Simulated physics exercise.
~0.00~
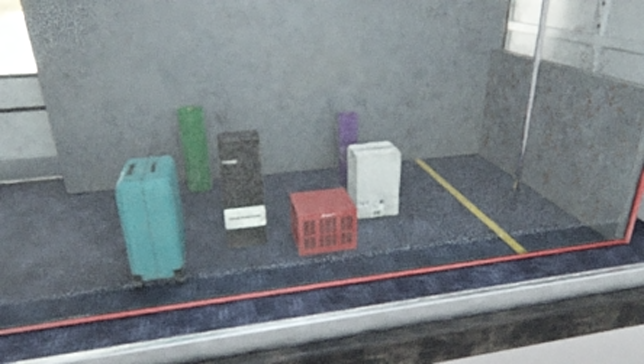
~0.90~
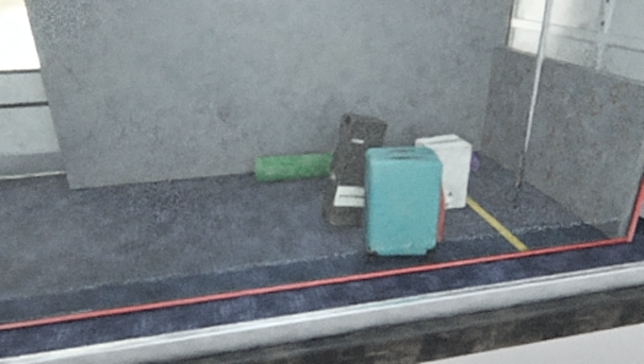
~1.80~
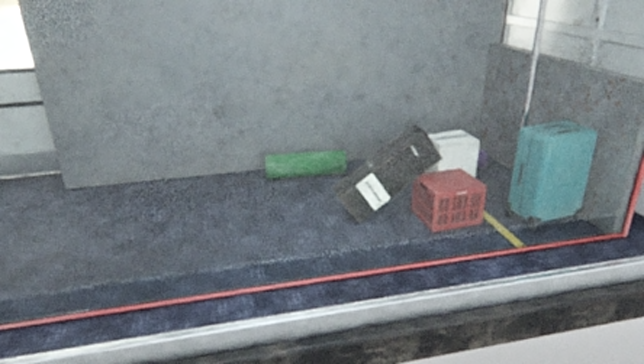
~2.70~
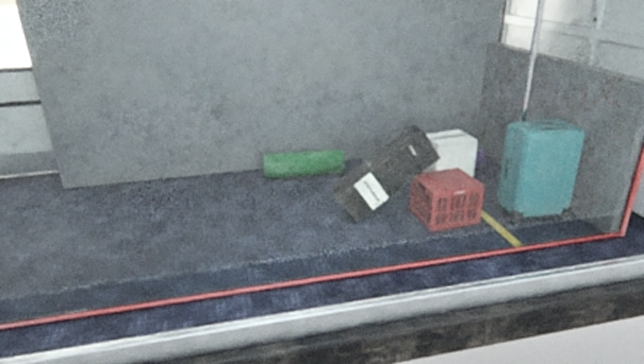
Teal suitcase rolling right through toppling boxes and rolls, crossing the yellow line while the red crate and white pack stop short.
